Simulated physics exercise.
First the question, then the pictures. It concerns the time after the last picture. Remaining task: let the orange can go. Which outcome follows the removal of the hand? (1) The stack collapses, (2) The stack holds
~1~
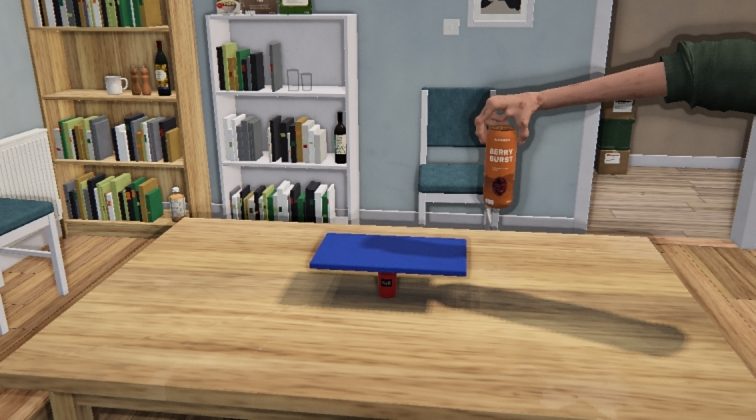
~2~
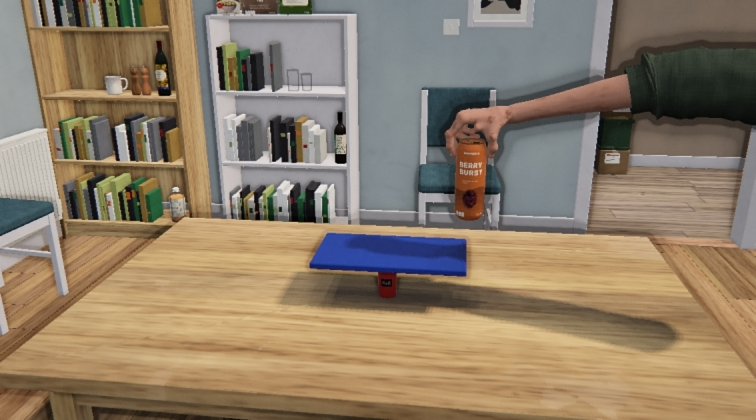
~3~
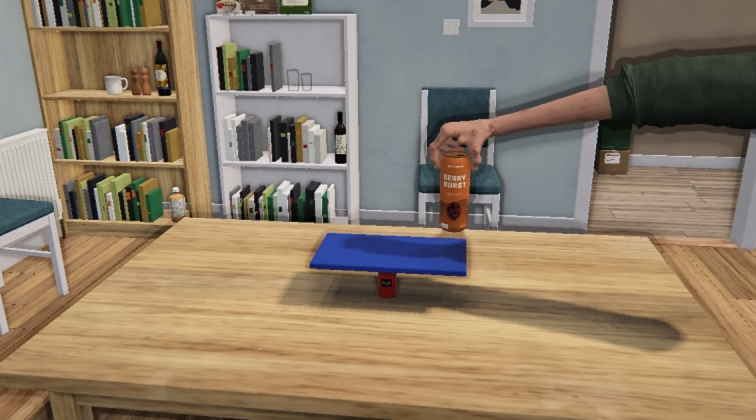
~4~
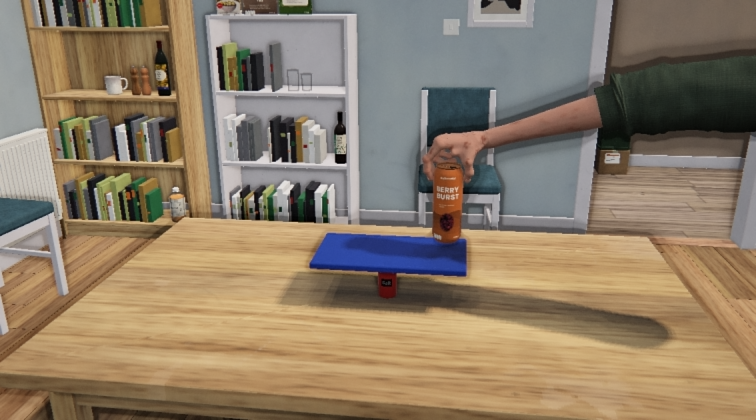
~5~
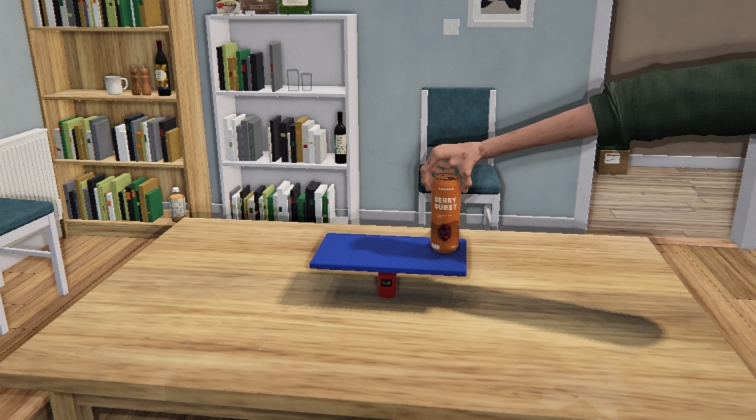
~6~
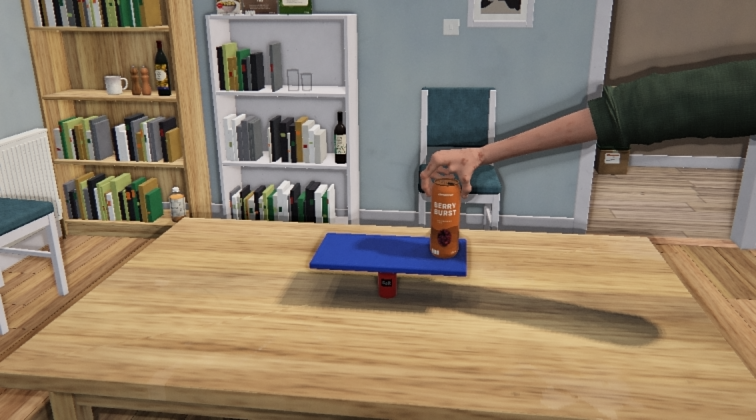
1.
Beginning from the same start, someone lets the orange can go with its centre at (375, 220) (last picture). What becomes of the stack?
What happens next is that it remains standing.
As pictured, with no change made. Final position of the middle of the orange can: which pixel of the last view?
The object finishes somewhere near (498, 289).
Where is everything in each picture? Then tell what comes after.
On its way; orange can (500, 167); blue lid (391, 253), in the first picture.
On its way; orange can (470, 180); blue lid (391, 253), in the second picture.
On its way; orange can (455, 192); blue lid (391, 253), in the third picture.
On its way; orange can (448, 203); blue lid (391, 253), in the fourth picture.
On its way; orange can (445, 213); blue lid (391, 253), in the fifth picture.
In place under the hand; orange can (445, 219); blue lid (391, 253), in the sixth picture.
Then, 0.30 s after the last picture, orange can now fallen; blue lid tipped 39° from how it was.
Then, 0.40 s after the last picture, blue lid tipped 38° from how it was.
At rest, fallen, orange can; tipped over in the stack, blue lid; red shaker in place. Seen from the same camera at the end, orange can near (498, 289). The stack comes apart.
